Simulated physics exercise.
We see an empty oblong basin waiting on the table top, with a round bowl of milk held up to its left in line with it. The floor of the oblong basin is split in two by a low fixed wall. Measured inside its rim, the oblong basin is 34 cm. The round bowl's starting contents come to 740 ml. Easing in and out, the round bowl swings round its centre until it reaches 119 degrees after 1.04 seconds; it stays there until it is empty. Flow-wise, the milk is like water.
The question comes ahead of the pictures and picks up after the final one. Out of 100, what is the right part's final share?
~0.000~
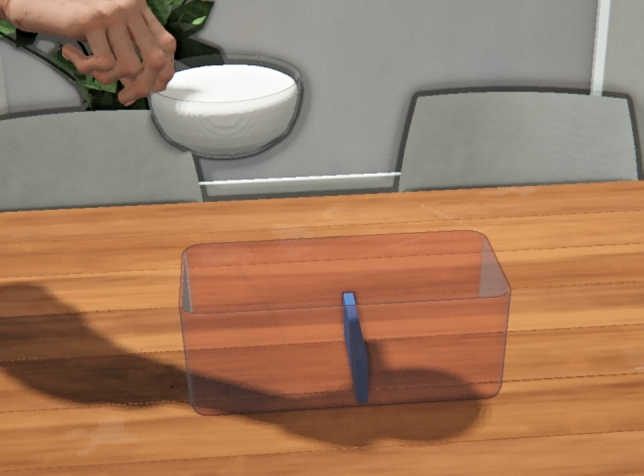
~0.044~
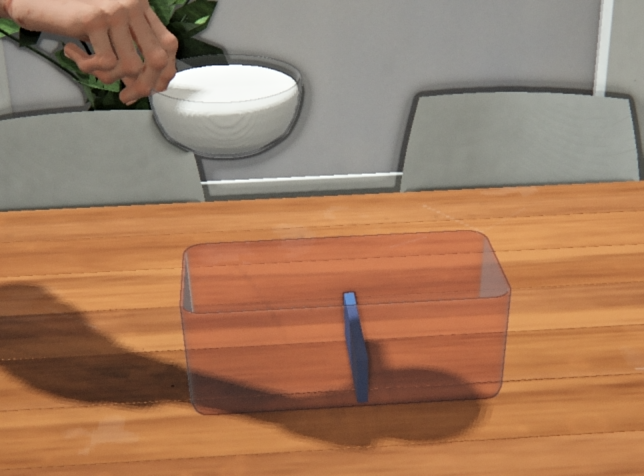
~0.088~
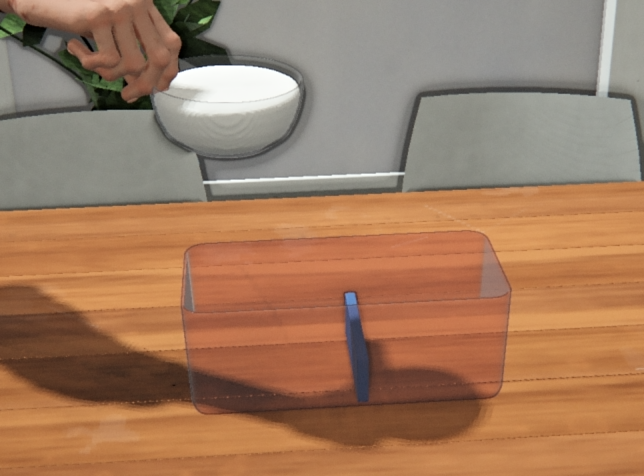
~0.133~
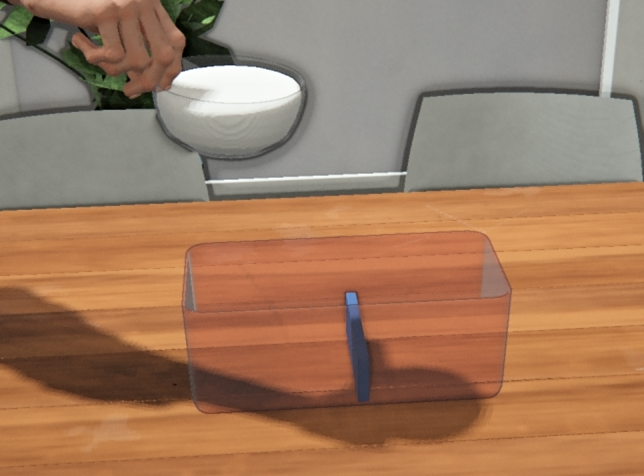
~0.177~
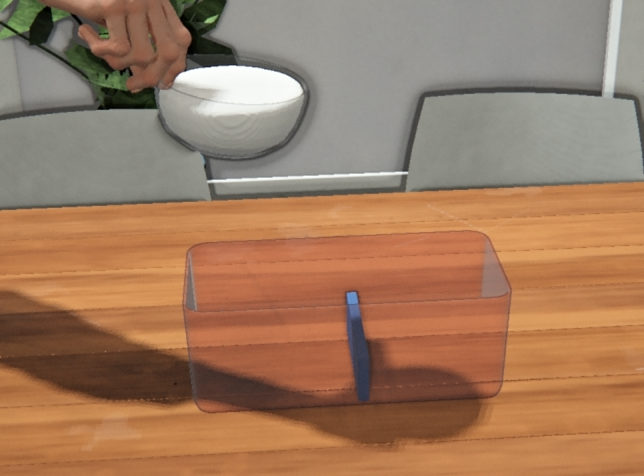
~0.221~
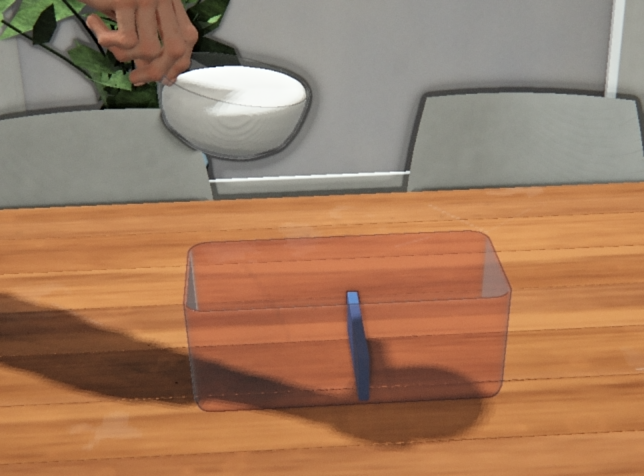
About 70 out of 100.
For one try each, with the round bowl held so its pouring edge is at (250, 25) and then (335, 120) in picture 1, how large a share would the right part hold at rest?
40 then 80 %.
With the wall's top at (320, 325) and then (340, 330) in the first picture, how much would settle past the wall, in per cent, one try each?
Respectively close to 85 and 80 %.
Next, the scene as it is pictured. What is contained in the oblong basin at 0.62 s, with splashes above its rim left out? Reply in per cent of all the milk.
I'd estimate some 20 percent of the liquid.
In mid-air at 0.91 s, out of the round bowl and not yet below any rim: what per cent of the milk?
Around 6 per cent of the liquid is in flight.
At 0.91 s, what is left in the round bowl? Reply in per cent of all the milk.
0 %.
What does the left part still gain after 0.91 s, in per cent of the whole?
It comes to near 5 per cent.
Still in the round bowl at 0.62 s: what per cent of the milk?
Remaining: Near 30 % of the total.
Then, 0.62 s in, the tilt is 77° and 31 per cent is still to pour, 2 is left of the wall and 19 right of it.
Then, 0.91 s in, the tilt is 114° and 0 per cent is still to pour, 25 is left of the wall and 70 right of it.
Then, 1.21 s in, the tilt is 119° and 0 per cent is still to pour, 29 is left of the wall and 70 right of it.
Then, 1.54 s in, the tilt is 119° and 0 per cent is still to pour, 29 is left of the wall and 70 right of it.
Finally, 29 per cent lies left of the wall, 70 right of it and 1 outside.
